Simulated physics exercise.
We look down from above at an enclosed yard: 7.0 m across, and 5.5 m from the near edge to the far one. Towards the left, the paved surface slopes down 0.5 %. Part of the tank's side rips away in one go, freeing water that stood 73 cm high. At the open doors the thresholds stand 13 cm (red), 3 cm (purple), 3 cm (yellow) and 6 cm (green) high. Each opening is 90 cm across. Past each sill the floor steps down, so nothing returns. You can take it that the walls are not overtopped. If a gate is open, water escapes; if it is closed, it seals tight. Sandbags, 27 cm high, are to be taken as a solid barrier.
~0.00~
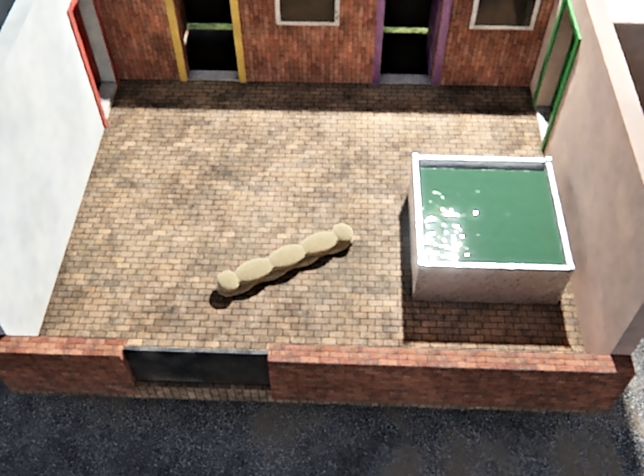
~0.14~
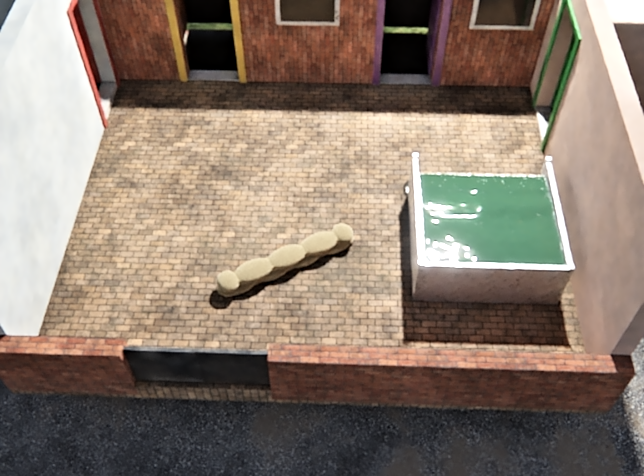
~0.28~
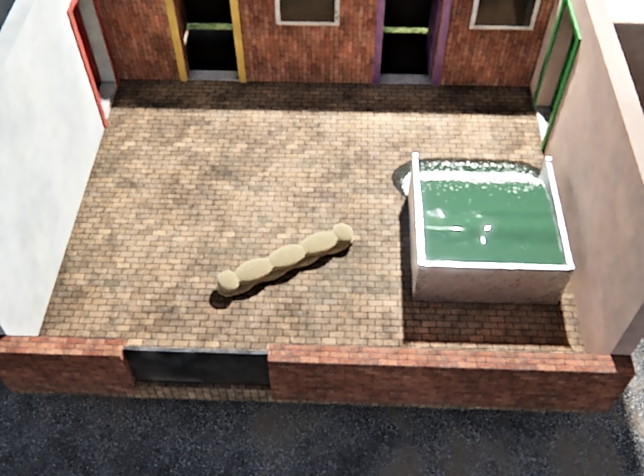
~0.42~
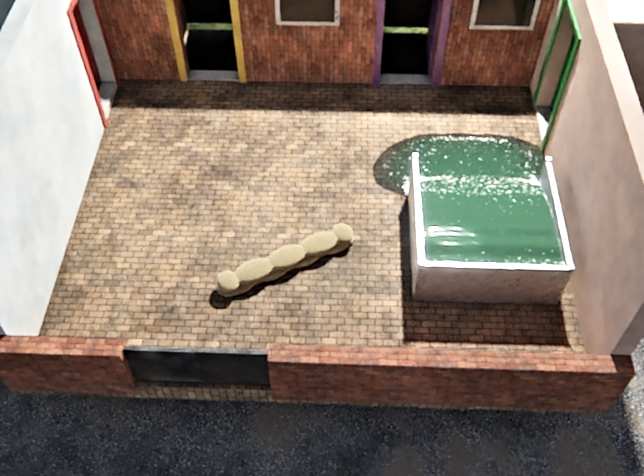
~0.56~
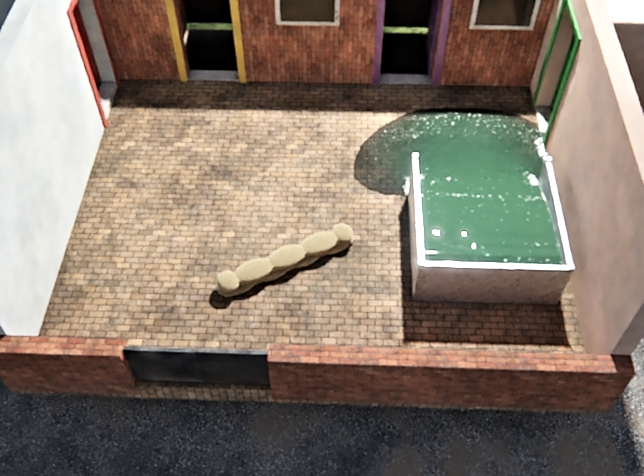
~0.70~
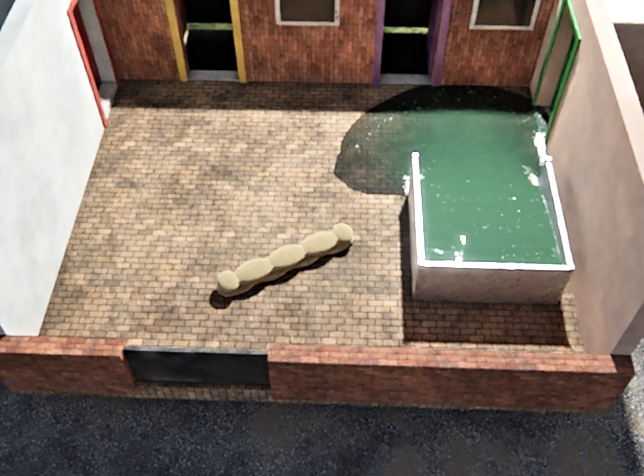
The clip opens on a brick-walled paved yard seen from above, with a pale segmented barrier in the middle and a white-rimmed tank of still green liquid at the right. The liquid ripples and pours out over the tank's far side, then spreads across the paving toward the back wall and leftward.
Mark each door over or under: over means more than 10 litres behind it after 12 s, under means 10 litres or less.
Red door over, purple door over, yellow door over, green door over.
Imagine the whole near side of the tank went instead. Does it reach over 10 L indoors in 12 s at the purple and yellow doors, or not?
Then: Purple over, yellow over.
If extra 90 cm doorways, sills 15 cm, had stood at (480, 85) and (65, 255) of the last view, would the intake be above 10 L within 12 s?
The first doorway goes beyond and the second stays inside.
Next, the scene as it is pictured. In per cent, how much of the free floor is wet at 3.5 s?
Covered: Roughly 40 per cent.
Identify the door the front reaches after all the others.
It's the red door that comes last.
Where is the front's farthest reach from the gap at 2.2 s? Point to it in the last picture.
Near (213, 86).
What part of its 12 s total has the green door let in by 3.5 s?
It comes to about 80 per cent.
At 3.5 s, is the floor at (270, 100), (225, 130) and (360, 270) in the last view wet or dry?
First spot submerged, second submerged, third not yet wet.
After 1.4 s water covers 25 % of the floor and is deepest (52 cm) near (521, 99); red door not reached, purple door 19 cm at the sill, 69 L in, yellow door not reached, green door 14 cm at the sill, 8 L in.
After 2.2 s water covers 30 % of the floor and is deepest (37 cm) near (510, 99); red door not reached, purple door 25 cm at the sill, 220 L in, yellow door 2 cm at the sill, 0 L in, green door 27 cm at the sill, 64 L in.
After 3.5 s water covers 40 % of the floor and is deepest (18 cm) near (540, 137); red door 13 cm at the sill, 0 L in, purple door 14 cm at the sill, 351 L in, yellow door 6 cm at the sill, 2 L in, green door 18 cm at the sill, 202 L in.
After 7.0 s water covers 75 % of the floor and is deepest (16 cm) near (34, 352); red door 12 cm at the sill, 36 L in, purple door 6 cm at the sill, 416 L in, yellow door 4 cm at the sill, 12 L in, green door 6 cm at the sill, 258 L in.
After 12.0 s water covers 95 % of the floor and is deepest (9 cm) near (30, 365); red door 6 cm at the sill, 37 L in, purple door 3 cm at the sill, 428 L in, yellow door 6 cm at the sill, 42 L in, green door 2 cm at the sill, 258 L in.
